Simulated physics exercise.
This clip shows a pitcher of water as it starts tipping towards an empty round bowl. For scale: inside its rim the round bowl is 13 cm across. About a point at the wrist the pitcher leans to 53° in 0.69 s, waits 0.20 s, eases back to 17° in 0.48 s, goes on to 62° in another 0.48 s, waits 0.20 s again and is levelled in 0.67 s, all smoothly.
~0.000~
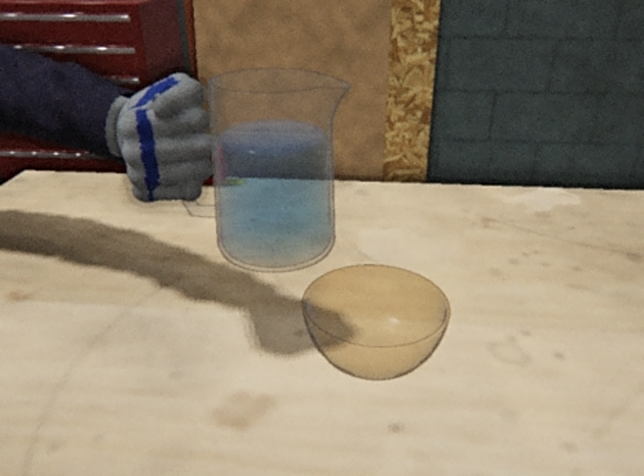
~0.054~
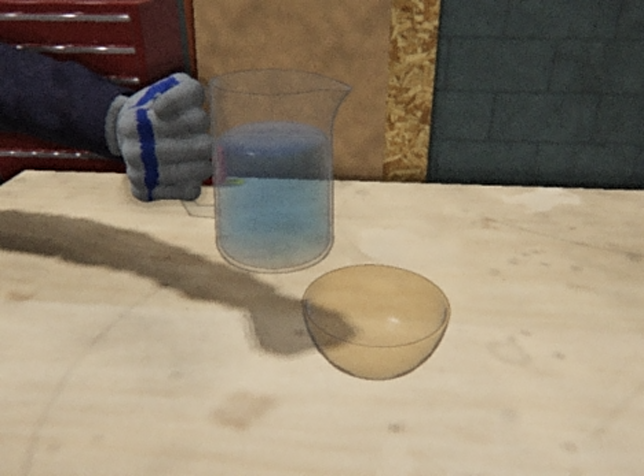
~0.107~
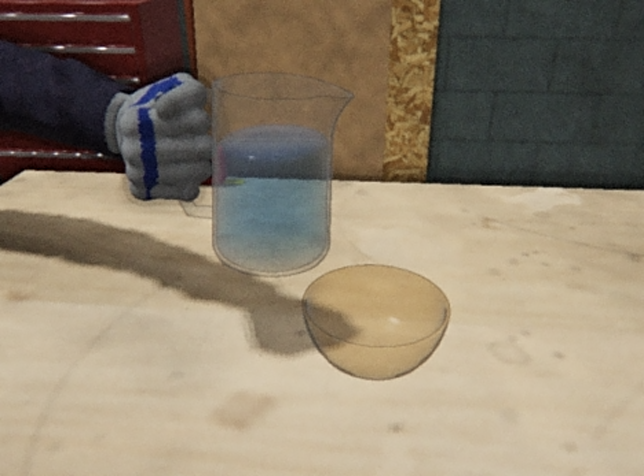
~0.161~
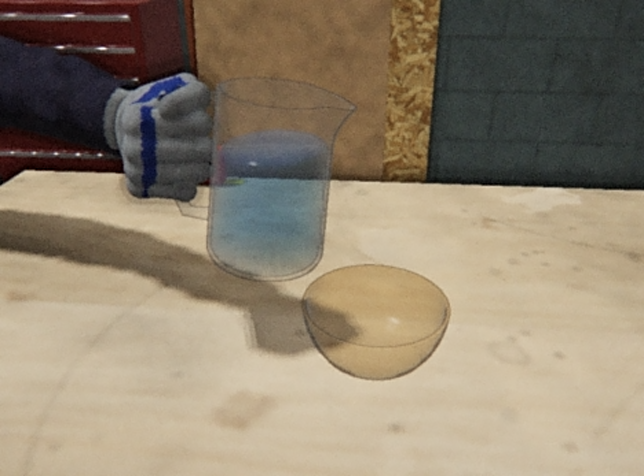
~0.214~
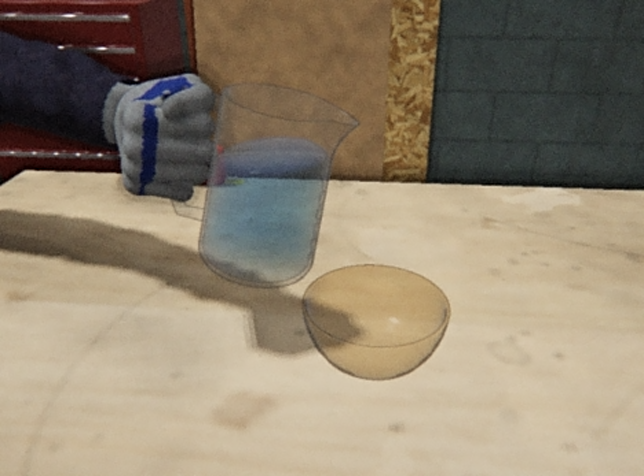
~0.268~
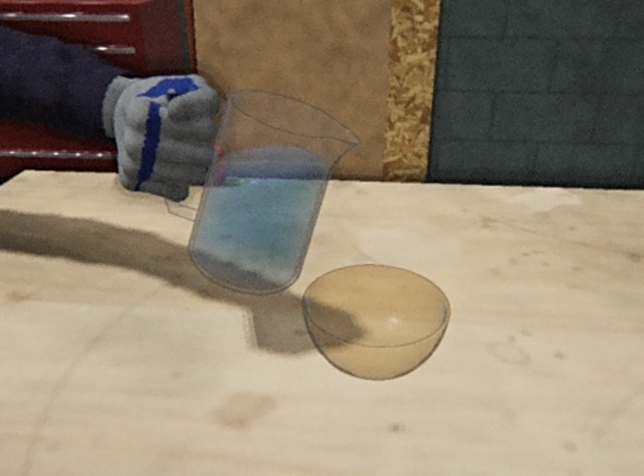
To begin with, a gloved hand at the left holds a clear pitcher of blue water upright beside an empty round bowl on a pale wooden table. The hand then tilts the pitcher gradually to the right, its base dipping lower and swinging slightly left while the water shifts inside.
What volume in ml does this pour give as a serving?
I would say about 160 ml.
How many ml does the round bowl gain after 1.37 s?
Roughly 100 ml more.
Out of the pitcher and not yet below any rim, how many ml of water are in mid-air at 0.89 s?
25 ml.
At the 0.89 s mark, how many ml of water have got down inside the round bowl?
About 25 ml.
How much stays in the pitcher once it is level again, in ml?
Some 580 ml.
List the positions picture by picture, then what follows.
In the first picture, it leans 0°; its right rim is at (351, 84); the water meets the walls at (219, 132) and (329, 134); the round bowl's rim runs from (304, 300) to (448, 307).
In the second picture, it leans 1°; its right rim is at (351, 87); the water meets the walls at (219, 134) and (329, 136).
In the third picture, it leans 3°; its right rim is at (354, 94); the water meets the walls at (219, 139) and (329, 139).
In the fourth picture, it leans 7°; its right rim is at (357, 106); the water meets the walls at (220, 146) and (330, 145).
In the fifth picture, it leans 12°; its right rim is at (359, 122); the water meets the walls at (219, 156) and (330, 153).
In the sixth picture, it leans 17°; its right rim is at (360, 140); the water meets the walls at (212, 173) and (330, 162).
By 0.89 s the tilt is 53° and the round bowl has 25 ml, the pitcher 705 ml, and 0 ml is on the table top.
By 1.37 s the tilt is 17° and the round bowl has 55 ml, the pitcher 690 ml, and 10 ml is on the table top.
By 2.05 s the tilt is 62° and the round bowl has 85 ml, the pitcher 625 ml, and 10 ml is on the table top.
By 2.53 s the tilt is 12° and the round bowl has 160 ml, the pitcher 585 ml, and 15 ml is on the table top.
At rest the round bowl has 160 ml, the pitcher 585 ml, and 15 ml is on the table top.
